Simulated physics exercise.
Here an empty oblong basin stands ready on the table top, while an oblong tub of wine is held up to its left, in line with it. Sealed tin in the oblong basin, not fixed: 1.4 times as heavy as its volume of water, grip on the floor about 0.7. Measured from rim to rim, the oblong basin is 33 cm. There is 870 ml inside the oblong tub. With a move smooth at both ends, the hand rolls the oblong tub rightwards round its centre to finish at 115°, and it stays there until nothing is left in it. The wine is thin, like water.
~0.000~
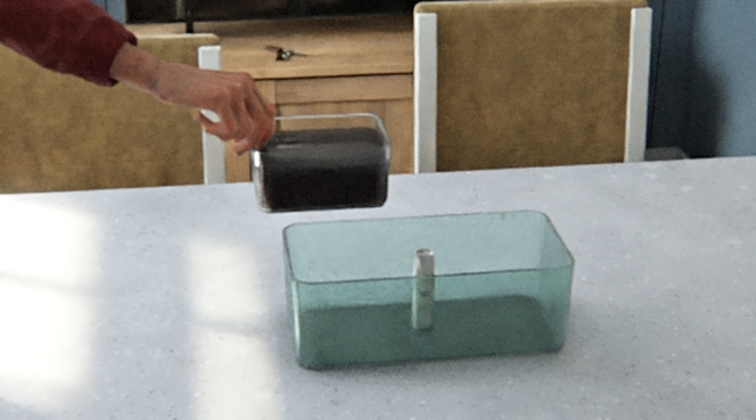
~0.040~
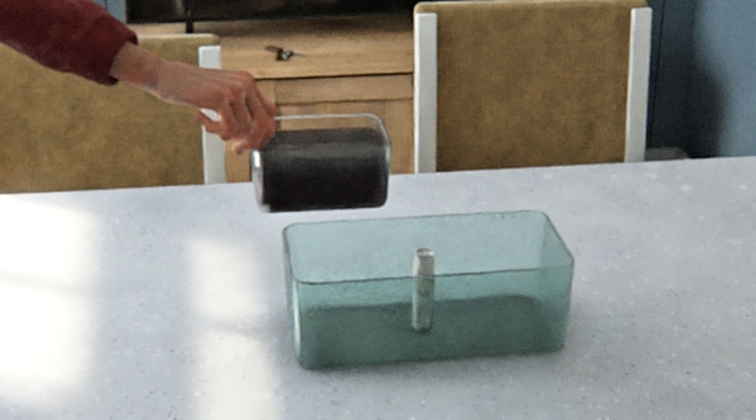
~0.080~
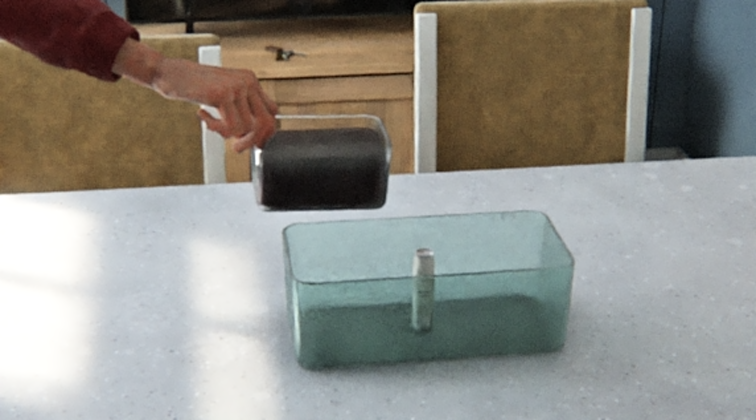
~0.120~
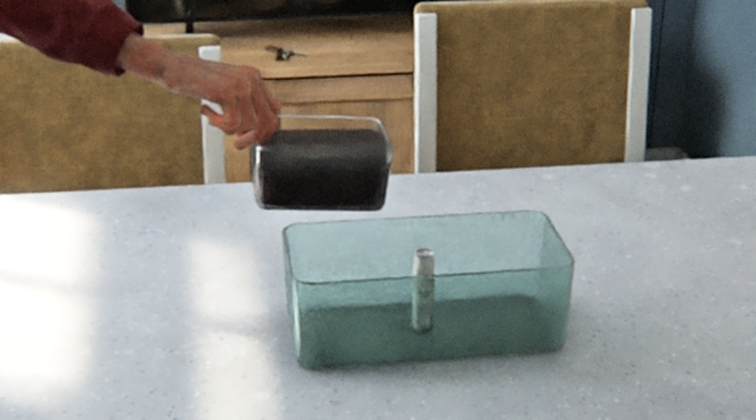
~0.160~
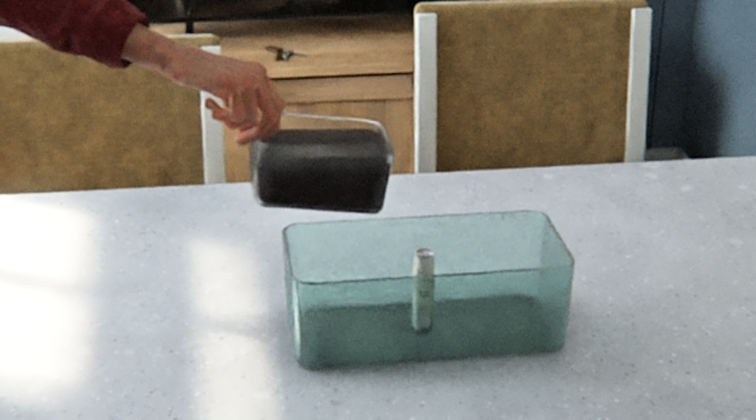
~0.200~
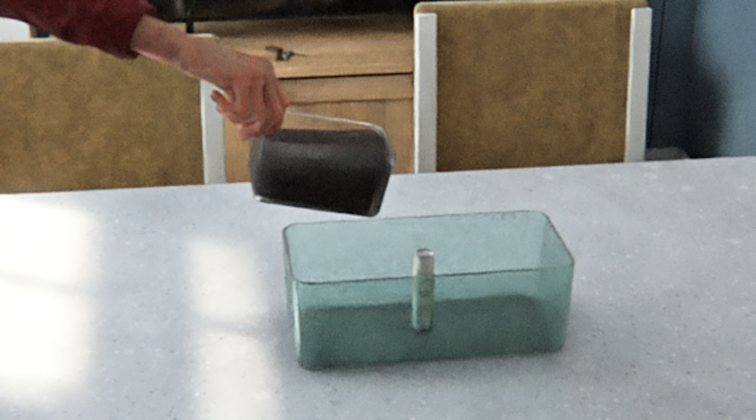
Hand holding a clear tub of dark liquid above a green translucent basin on a table, slowly tilting it slightly rightwards.
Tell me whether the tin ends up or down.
My bet is it will last.
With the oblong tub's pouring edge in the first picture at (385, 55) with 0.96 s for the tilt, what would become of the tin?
Result: Tin upright.
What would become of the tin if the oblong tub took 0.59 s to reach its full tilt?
The tin would overturn.
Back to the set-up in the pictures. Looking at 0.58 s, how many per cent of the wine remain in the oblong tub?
About 40 percent.
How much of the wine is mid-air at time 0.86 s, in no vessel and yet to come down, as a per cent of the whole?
Airborne fraction: Approx. 4 %.
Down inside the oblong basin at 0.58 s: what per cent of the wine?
24 %, more or less.
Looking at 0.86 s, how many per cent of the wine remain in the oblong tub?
About 5 % is still there.
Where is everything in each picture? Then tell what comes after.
Tilt 0°; pouring edge (385, 132); surface from (254, 147) to (382, 141); the oblong basin's rim runs from (288, 255) to (560, 239); the tin's top is at (424, 256), in the first picture.
Tilt 0°; pouring edge (385, 132); surface from (254, 147) to (382, 141), in the second picture.
Tilt 2°; pouring edge (386, 134); surface from (254, 146) to (382, 141), in the third picture.
Tilt 4°; pouring edge (387, 137); surface from (255, 145) to (383, 142), in the fourth picture.
Tilt 8°; pouring edge (388, 140); surface from (256, 145) to (385, 143), in the fifth picture.
Tilt 12°; pouring edge (389, 145); surface from (257, 144) to (386, 144), in the sixth picture.
By 0.58 s the tilt is 76° and 40 per cent is still to pour; the tin stands where it began.
By 0.86 s the tilt is 112° and 5 per cent is still to pour; the tin stands where it began.
By 1.14 s the tilt is 115° and 0 per cent is still to pour; the tin stands where it began.
By 1.46 s the tilt is 115° and 0 per cent is still to pour; the tin stands where it began.
At rest the tin stands where it began.
